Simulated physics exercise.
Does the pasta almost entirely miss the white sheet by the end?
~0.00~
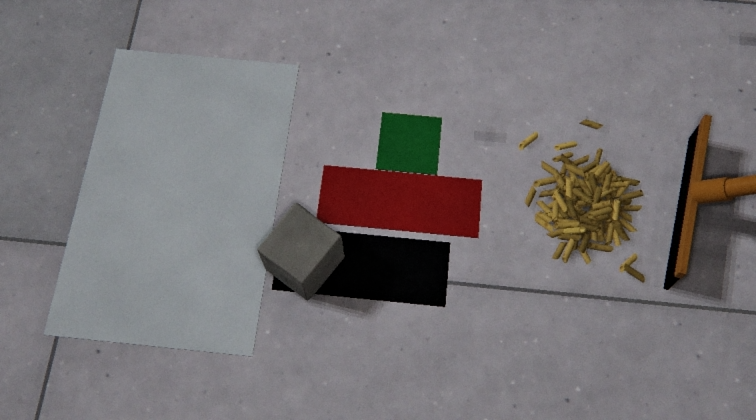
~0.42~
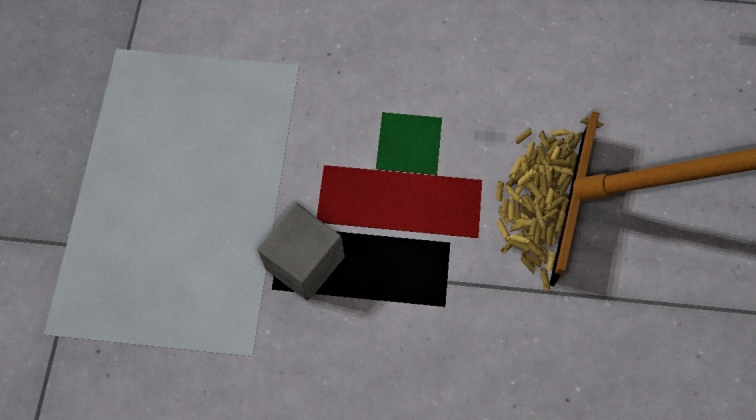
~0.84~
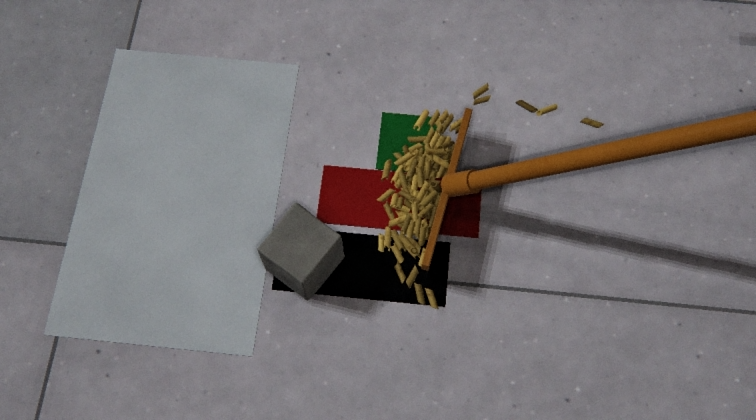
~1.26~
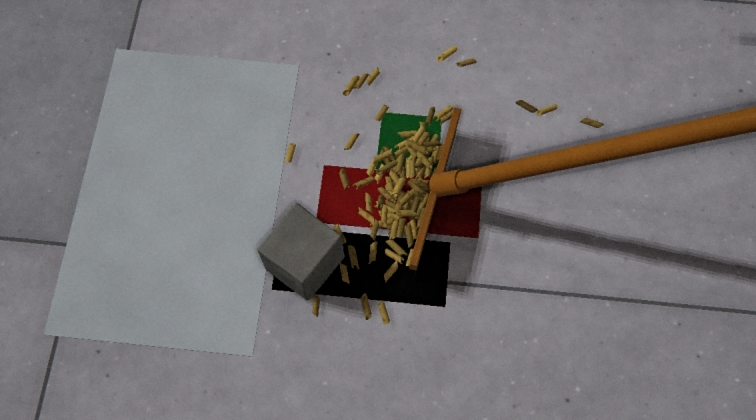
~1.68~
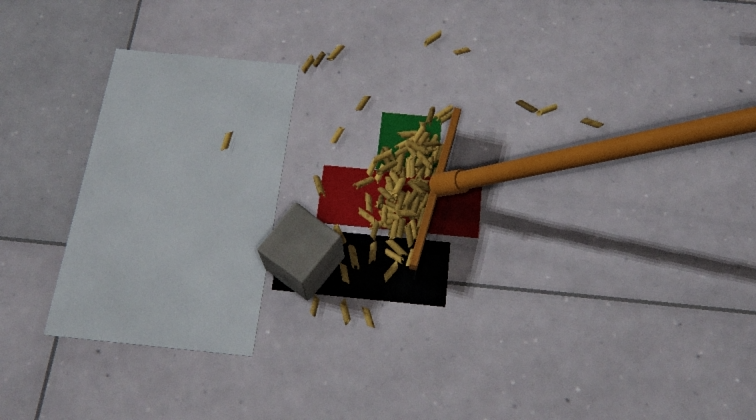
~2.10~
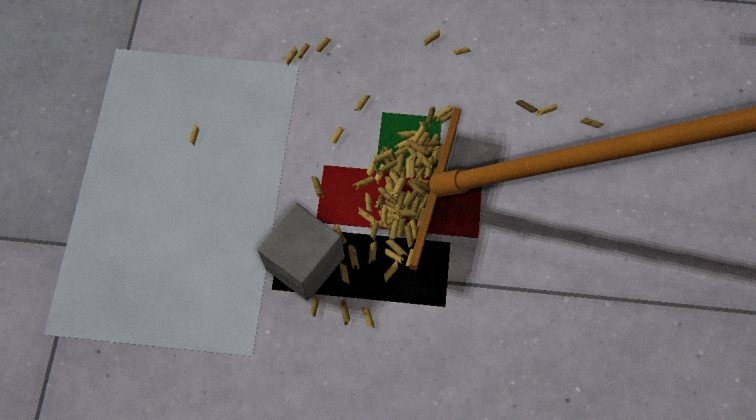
Yes, only a lone piece comes to rest on the white sheet. Most of the pasta ends up on the red and green sheets, with a much smaller share on the black one and some on bare floor.
